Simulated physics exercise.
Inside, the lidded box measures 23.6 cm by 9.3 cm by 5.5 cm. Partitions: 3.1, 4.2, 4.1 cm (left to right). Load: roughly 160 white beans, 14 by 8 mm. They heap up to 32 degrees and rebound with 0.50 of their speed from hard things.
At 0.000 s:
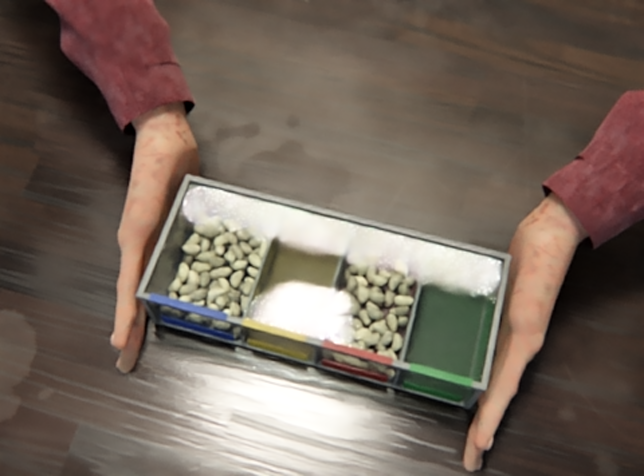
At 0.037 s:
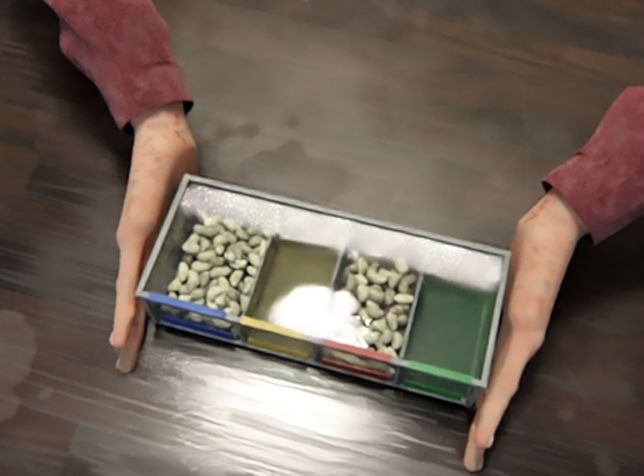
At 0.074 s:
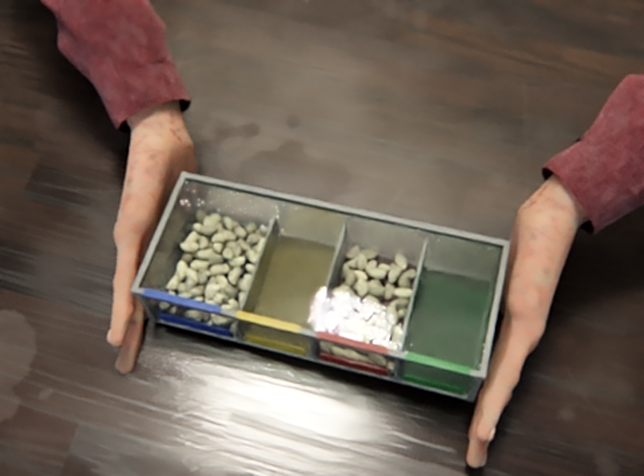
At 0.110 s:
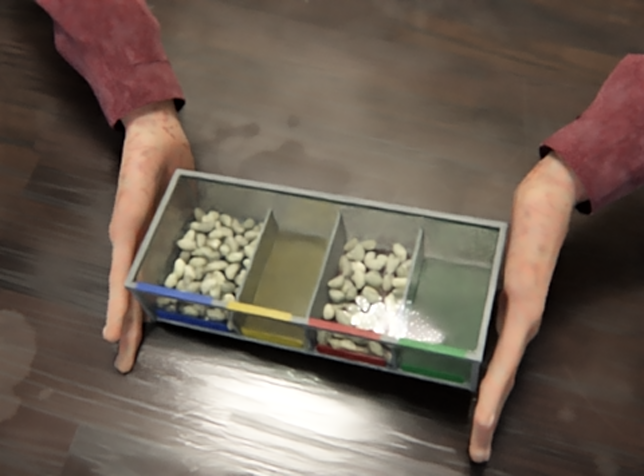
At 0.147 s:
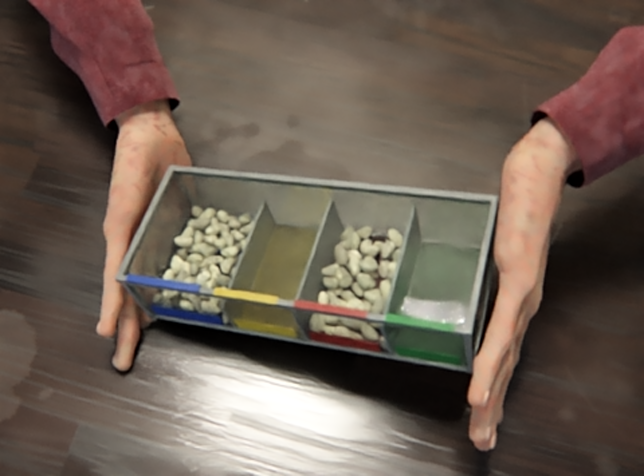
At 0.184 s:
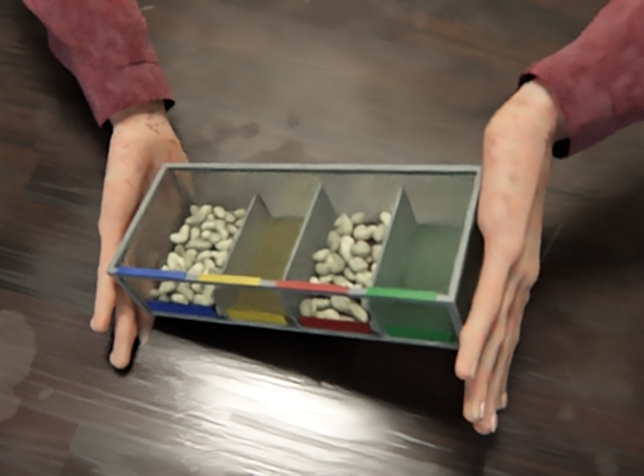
Two hands in red sleeves held a clear box with pale beans in its blue and red sections, then steadily tilted it, raising the right front corner as the glare slid off the lid.
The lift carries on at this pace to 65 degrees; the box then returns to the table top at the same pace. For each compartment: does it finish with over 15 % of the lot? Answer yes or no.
Red yes, blue yes, green no, yellow no.
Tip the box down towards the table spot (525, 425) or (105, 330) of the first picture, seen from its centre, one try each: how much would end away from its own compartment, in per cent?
About 30 and 5 per cent.
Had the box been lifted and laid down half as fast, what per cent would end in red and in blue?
In that case red 40; blue 60.
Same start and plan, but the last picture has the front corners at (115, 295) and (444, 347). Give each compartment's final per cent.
Red 40, blue 60, green 0, yellow 5.
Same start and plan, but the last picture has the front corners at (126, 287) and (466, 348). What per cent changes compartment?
It would be near 0 per cent.
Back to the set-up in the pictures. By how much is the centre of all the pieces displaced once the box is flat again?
About 1.5 cm.
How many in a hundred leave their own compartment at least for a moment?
Roughly 5 per cent.
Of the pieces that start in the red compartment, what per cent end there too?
Some 90 per cent.
Then, at 0.53 s, tilt 63 degrees; red 40 %, blue 60 %.
After 0.77 s, tilt 23 degrees; red 35 %, blue 60 %, yellow 5 %.
After 1.11 s, tilt 0 degrees; red 35 %, blue 60 %, yellow 5 %.
At rest (1.6 s), red 35 %, blue 60 %, green 0 %, yellow 5 %.
